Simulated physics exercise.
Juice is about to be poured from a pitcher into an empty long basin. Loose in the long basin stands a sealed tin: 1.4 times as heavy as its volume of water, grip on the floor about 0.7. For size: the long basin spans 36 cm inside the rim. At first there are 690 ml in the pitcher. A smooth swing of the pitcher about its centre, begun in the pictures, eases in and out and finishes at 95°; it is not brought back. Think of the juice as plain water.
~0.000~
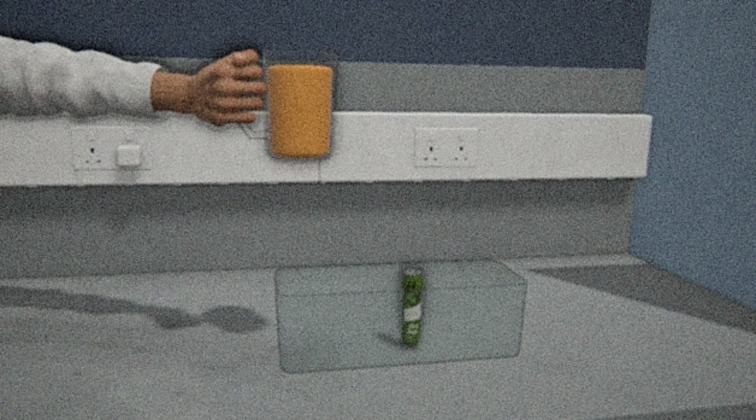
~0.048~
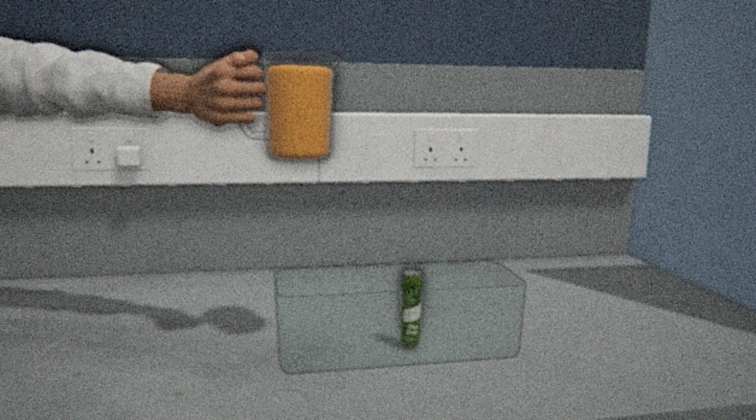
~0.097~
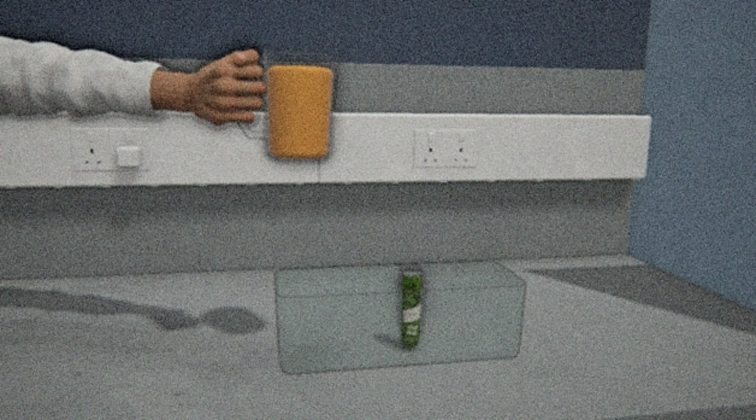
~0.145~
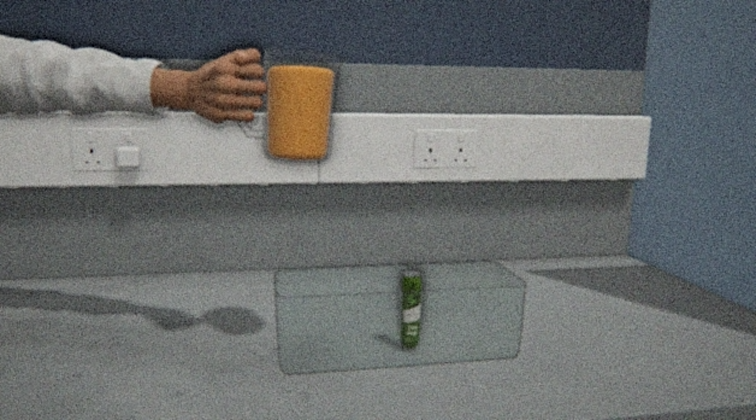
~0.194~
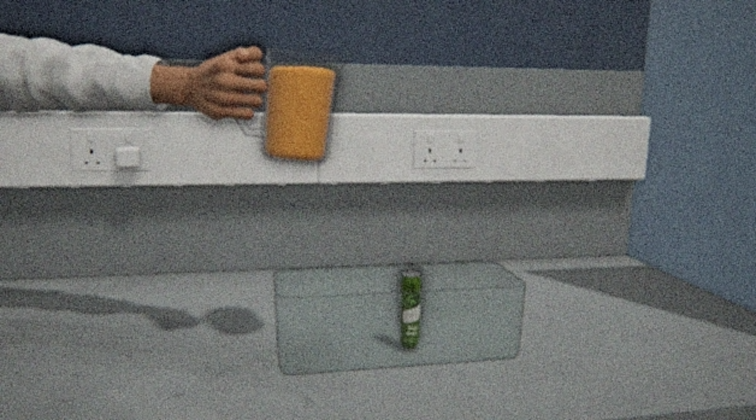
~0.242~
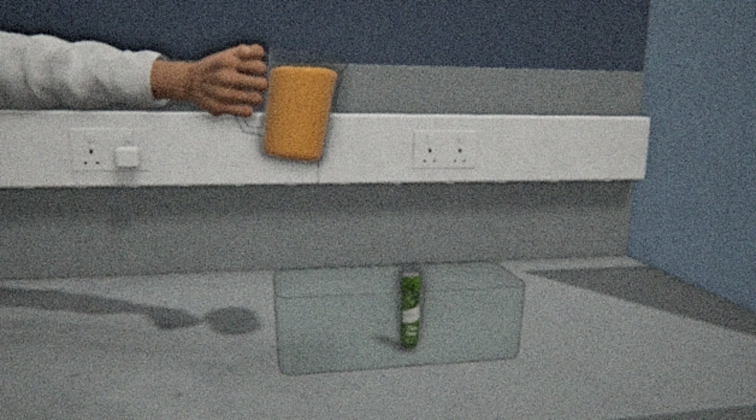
At the start, a hand reaching in from the left holds an orange pitcher upright above a counter, where a clear long basin sits with a small green tin. The pitcher stays almost still at first, then tilts slightly to the right, its base shifting a little left.
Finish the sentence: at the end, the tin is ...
Standing on its base.
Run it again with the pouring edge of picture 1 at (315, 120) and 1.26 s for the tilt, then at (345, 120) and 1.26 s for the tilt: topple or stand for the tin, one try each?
In the first try it remains standing; in the second it comes down.
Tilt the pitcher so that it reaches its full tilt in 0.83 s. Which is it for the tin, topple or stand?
After the tilt, the tin is still standing.
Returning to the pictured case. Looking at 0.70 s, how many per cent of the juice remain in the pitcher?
Remaining: Near 92 % of the total.
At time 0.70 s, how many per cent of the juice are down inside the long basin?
Near 0 in a hundred.
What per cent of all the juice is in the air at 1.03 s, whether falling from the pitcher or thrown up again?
26 in a hundred, give or take.
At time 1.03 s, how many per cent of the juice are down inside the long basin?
18 per cent, give or take a little.
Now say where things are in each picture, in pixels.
The first frame shows tilt 0°; pouring edge (344, 55); surface from (266, 68) to (332, 69); the long basin's rim runs from (276, 283) to (512, 272); the tin's top is at (412, 276).
The second frame shows tilt 0°; pouring edge (344, 56); surface from (266, 68) to (332, 70).
The third frame shows tilt 1°; pouring edge (344, 57); surface from (267, 69) to (332, 71).
The fourth frame shows tilt 3°; pouring edge (346, 59); surface from (268, 69) to (334, 72).
The fifth frame shows tilt 5°; pouring edge (347, 61); surface from (269, 70) to (335, 72).
The sixth frame shows tilt 8°; pouring edge (349, 64); surface from (270, 70) to (337, 73).
Then, 0.70 s in, the tilt is 55° and 91 per cent is still to pour; the tin stands where it began.
Then, 1.03 s in, the tilt is 87° and 55 per cent is still to pour; the tin stands where it began.
Then, 1.38 s in, the tilt is 95° and 14 per cent is still to pour; the tin stands where it began.
Then, 1.76 s in, the tilt is 95° and 2 per cent is still to pour; the tin stands where it began.
Finally, the tin stands where it began.
